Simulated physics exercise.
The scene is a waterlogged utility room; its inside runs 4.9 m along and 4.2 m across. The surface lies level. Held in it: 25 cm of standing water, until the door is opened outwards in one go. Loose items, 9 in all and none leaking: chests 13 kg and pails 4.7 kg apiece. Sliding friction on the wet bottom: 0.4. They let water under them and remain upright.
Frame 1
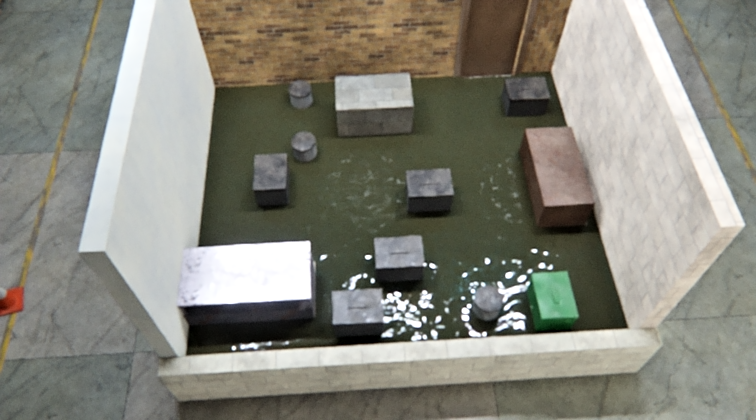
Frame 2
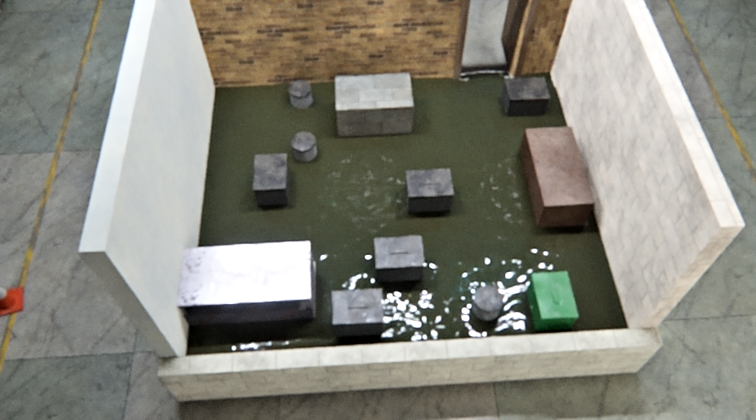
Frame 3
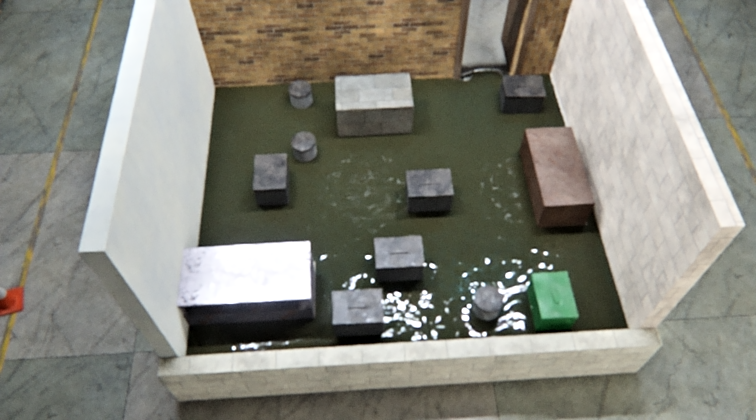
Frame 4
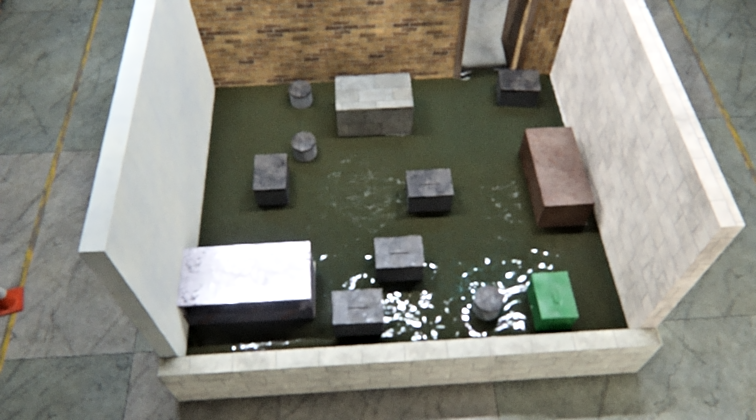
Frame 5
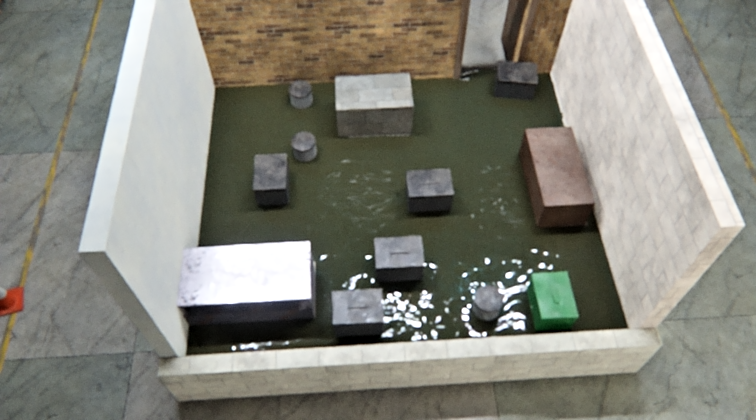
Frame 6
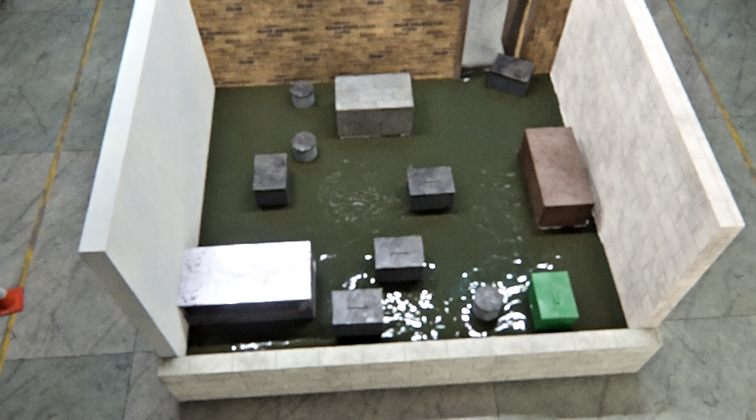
A brown door in the back brick wall opens, and then the small dark chest beside it drifts a short way left to the doorway, turning slightly, while the camera stays still. The view looks down from above into a flooded, walled room. A green chest sits front right, a reddish-brown block right, a shiny pale one front left, and grey chests and pails between.
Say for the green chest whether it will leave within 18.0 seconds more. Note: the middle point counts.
Result for the green chest - held back.
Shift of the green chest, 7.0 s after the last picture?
Displacement by then near 20 cm.
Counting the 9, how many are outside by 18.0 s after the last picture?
My tally comes to 3.
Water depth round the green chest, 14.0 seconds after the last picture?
Near 16 cm deep.
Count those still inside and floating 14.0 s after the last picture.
The number is 6.
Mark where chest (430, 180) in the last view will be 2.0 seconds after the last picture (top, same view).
Close to pixel (448, 157).
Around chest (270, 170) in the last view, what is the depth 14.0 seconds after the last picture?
I'd say some 16 cm.
Then, 2.0 s after the last picture the green chest is near (553, 289), 0.1 m from its start, afloat; 1 of 9 are out; 8 afloat.
Then, 7.0 s after the last picture the green chest is near (552, 283), 0.2 m from its start, afloat; 1 of 9 are out; 8 afloat.
Then, 14.0 s after the last picture the green chest is near (550, 270), 0.4 m from its start, afloat; 3 of 9 are out; 6 afloat.
Then, 18.0 s after the last picture the green chest is near (551, 261), 0.5 m from its start, afloat; 3 of 9 are out; 6 afloat.
